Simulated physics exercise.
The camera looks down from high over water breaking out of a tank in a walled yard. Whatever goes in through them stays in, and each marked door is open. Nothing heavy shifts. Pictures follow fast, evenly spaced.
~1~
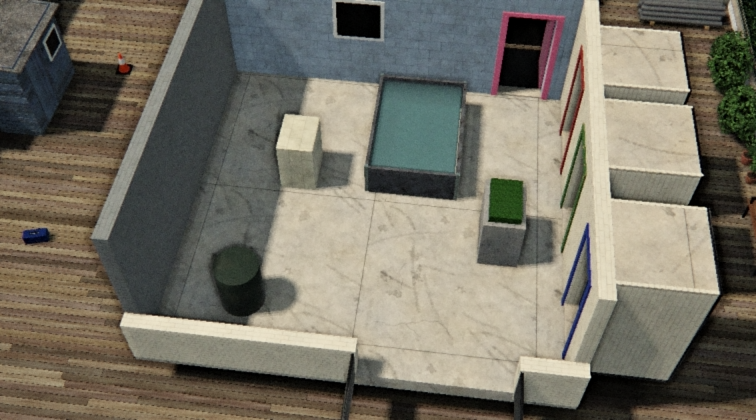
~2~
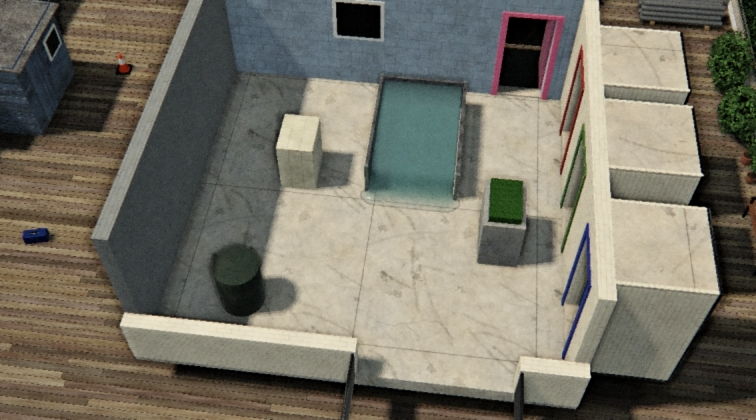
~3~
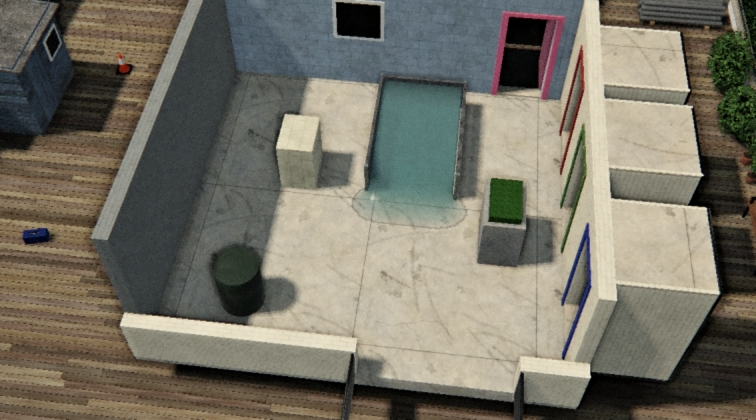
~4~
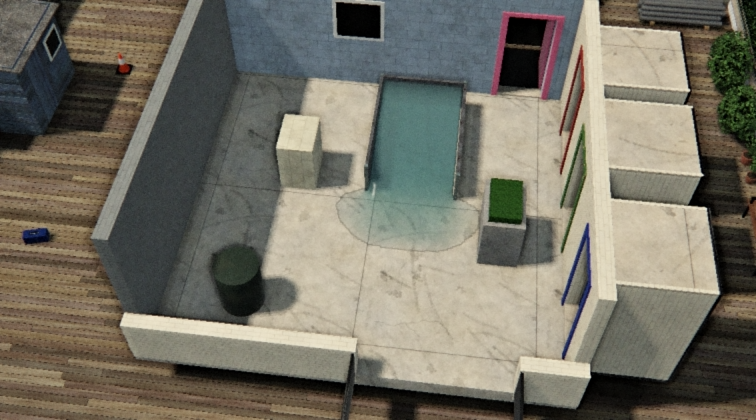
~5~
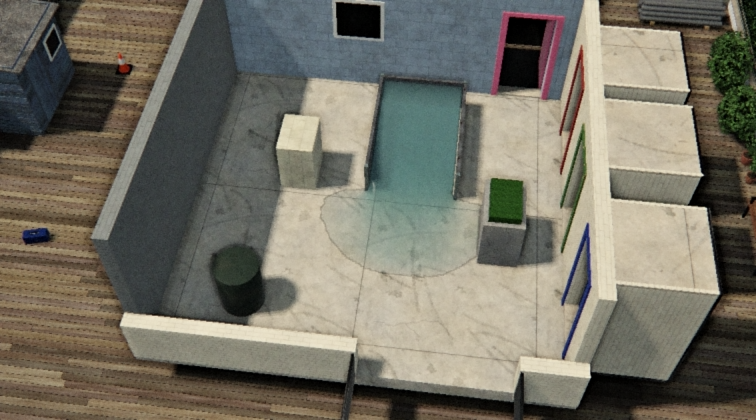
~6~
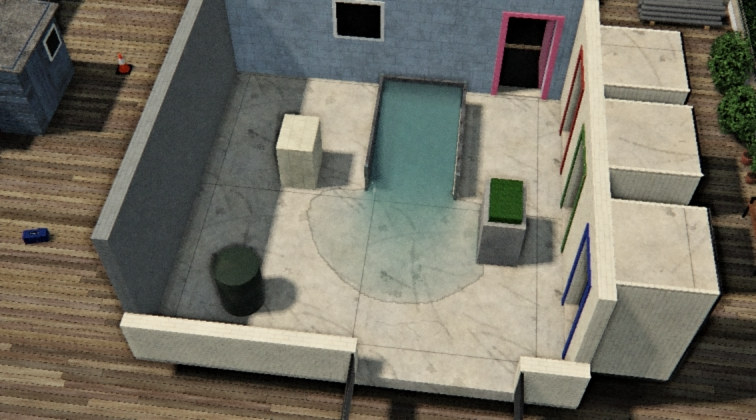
In a walled yard with a pale, marbled floor, a dark-sided tank of still, blue-green water stands against the blue back wall. Its near side opens and water pours out onto the floor, spreading toward the viewer in a widening, rounded sheet between the pale block and the green-topped one.
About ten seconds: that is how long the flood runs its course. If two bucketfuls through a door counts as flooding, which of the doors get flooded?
The pink door does not get flooded; the green door does not get flooded; the red door does not get flooded; the blue door does not get flooded.
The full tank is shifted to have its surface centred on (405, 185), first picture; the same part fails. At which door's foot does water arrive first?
It's the one in blue.
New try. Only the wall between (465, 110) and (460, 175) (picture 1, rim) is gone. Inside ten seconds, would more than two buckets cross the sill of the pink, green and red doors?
The pink door exceeds the mark; the green door exceeds the mark; the red door exceeds the mark.
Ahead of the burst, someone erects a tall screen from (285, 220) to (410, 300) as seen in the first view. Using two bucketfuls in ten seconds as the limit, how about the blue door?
As it turns out, the blue door is flooded.
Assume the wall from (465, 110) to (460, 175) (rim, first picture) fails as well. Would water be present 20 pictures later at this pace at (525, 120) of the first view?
At that place: Wet.
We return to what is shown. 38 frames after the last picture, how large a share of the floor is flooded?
About 65 per cent.
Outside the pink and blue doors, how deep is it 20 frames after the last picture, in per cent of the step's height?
I'd put it at close to 0 and 80 per cent.
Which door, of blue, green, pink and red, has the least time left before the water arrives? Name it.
The one in green, I reckon.
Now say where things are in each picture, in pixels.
Still water in the water tank at (418, 126), in the first frame.
Water pours out at (411, 187) and has run to (366, 197), in the second frame.
The front is at (358, 207), out from the gap at (411, 188), in the third frame.
The front is at (461, 238), out from the gap at (411, 188), in the fourth frame.
The front is at (434, 272), out from the gap at (411, 188), in the fifth frame.
Water pours out at (411, 189) and has run to (385, 296), in the sixth frame.
A moment on, water covers 30 % of the floor; the pink door not reached, the green door not reached, the red door not reached, the blue door not reached.
Next, water covers 40 % of the floor; the pink door not reached, the green door wet at the sill, nothing in, the red door not reached, the blue door not reached.
Then, water covers 45 % of the floor; the pink door not reached, the green door wet at the sill, nothing in, the red door not reached, the blue door wet at the sill, nothing in.
Later, water covers 65 % of the floor; the pink door not reached, the green door wet at the sill, nothing in, the red door not reached, the blue door wet at the sill, nothing in.
In the end, water covers 80 % of the floor; the pink door not reached, the green door wet at the sill, nothing in, the red door wet at the sill, nothing in, the blue door wet at the sill, nothing in.
